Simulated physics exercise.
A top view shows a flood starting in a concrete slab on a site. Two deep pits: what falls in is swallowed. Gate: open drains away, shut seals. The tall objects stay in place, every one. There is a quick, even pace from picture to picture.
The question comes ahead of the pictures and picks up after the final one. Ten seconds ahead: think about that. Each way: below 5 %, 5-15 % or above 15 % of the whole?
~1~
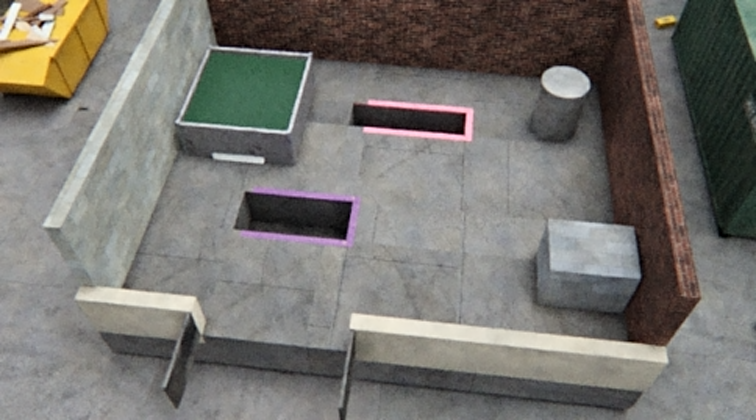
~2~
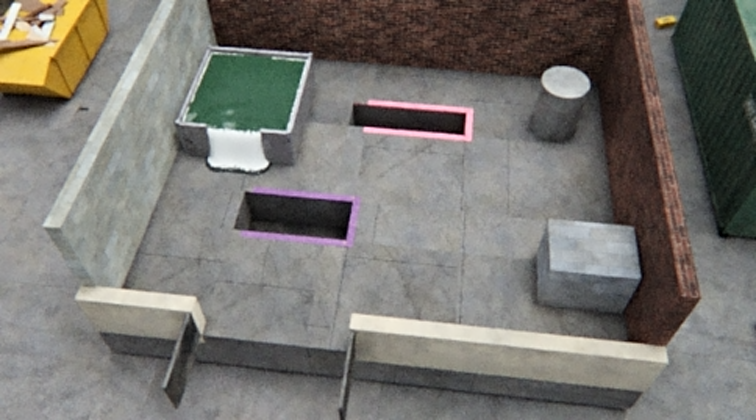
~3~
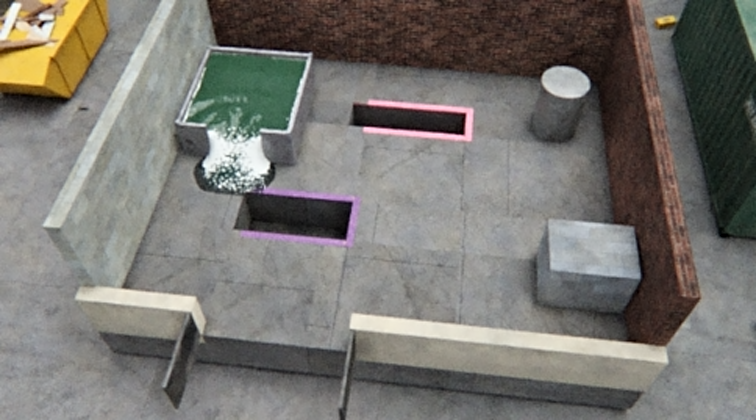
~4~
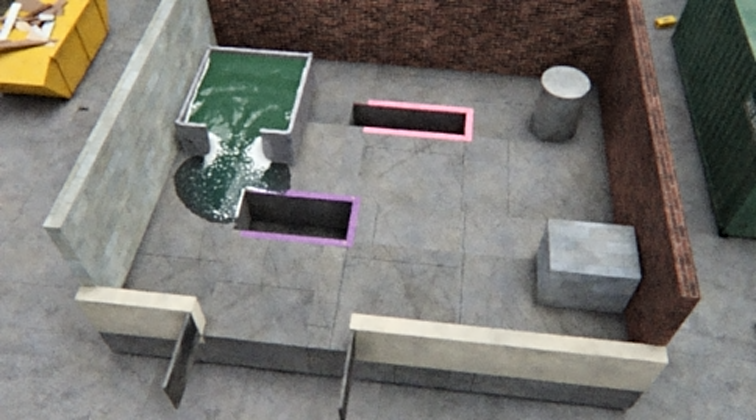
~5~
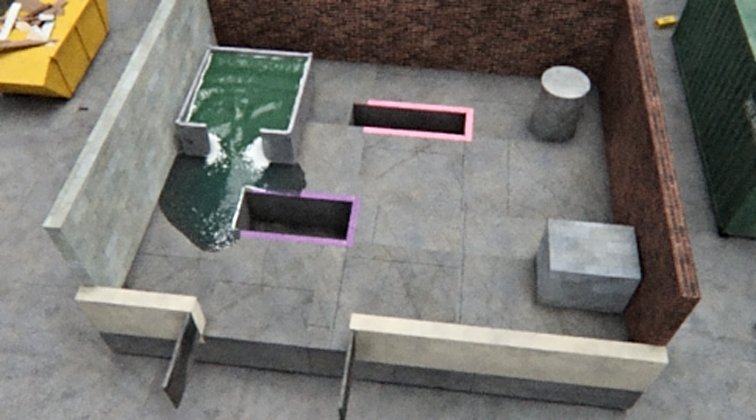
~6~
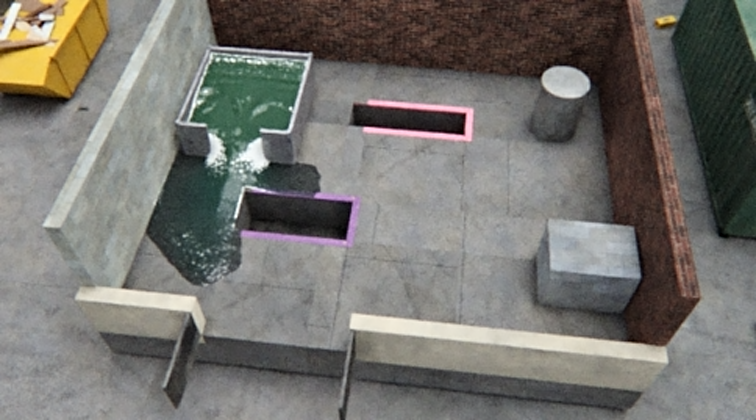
Gate - above 15 %, purple pit - above 15 %, pink pit - below 5 %.
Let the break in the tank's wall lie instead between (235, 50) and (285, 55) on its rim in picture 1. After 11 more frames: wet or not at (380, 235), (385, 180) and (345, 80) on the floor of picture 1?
Spot by spot: Unaffected, then unaffected, then soaked through.
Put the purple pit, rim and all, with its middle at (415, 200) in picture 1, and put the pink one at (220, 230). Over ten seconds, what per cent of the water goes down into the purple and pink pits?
Purple 0 %; pink 75 %.
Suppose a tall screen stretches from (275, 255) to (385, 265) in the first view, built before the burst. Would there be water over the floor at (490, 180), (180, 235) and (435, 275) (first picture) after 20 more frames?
In the order given, the spots are spared, swamped and spared.
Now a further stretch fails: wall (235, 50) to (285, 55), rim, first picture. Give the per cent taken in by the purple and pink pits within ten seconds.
The purple pit takes 2 per cent and the pink pit 25 per cent.
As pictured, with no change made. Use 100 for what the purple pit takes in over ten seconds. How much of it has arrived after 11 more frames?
Some 40 per cent.
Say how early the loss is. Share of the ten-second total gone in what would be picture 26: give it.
Roughly 50 %.
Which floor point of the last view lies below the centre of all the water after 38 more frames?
At about (268, 193).
A moment on, water covers 15 % of the floor; the gate 0 %, the purple pit 8 %, the pink pit 0 %.
Next, water covers 15 % of the floor; the gate 2 %, the purple pit 14 %, the pink pit 0 %.
Then, water covers 25 % of the floor; the gate 5 %, the purple pit 20 %, the pink pit 0 %.
Later, water covers 45 % of the floor; the gate 11 %, the purple pit 28 %, the pink pit 0 %.
In the end, water covers 55 % of the floor; the gate 19 %, the purple pit 34 %, the pink pit 0 %.
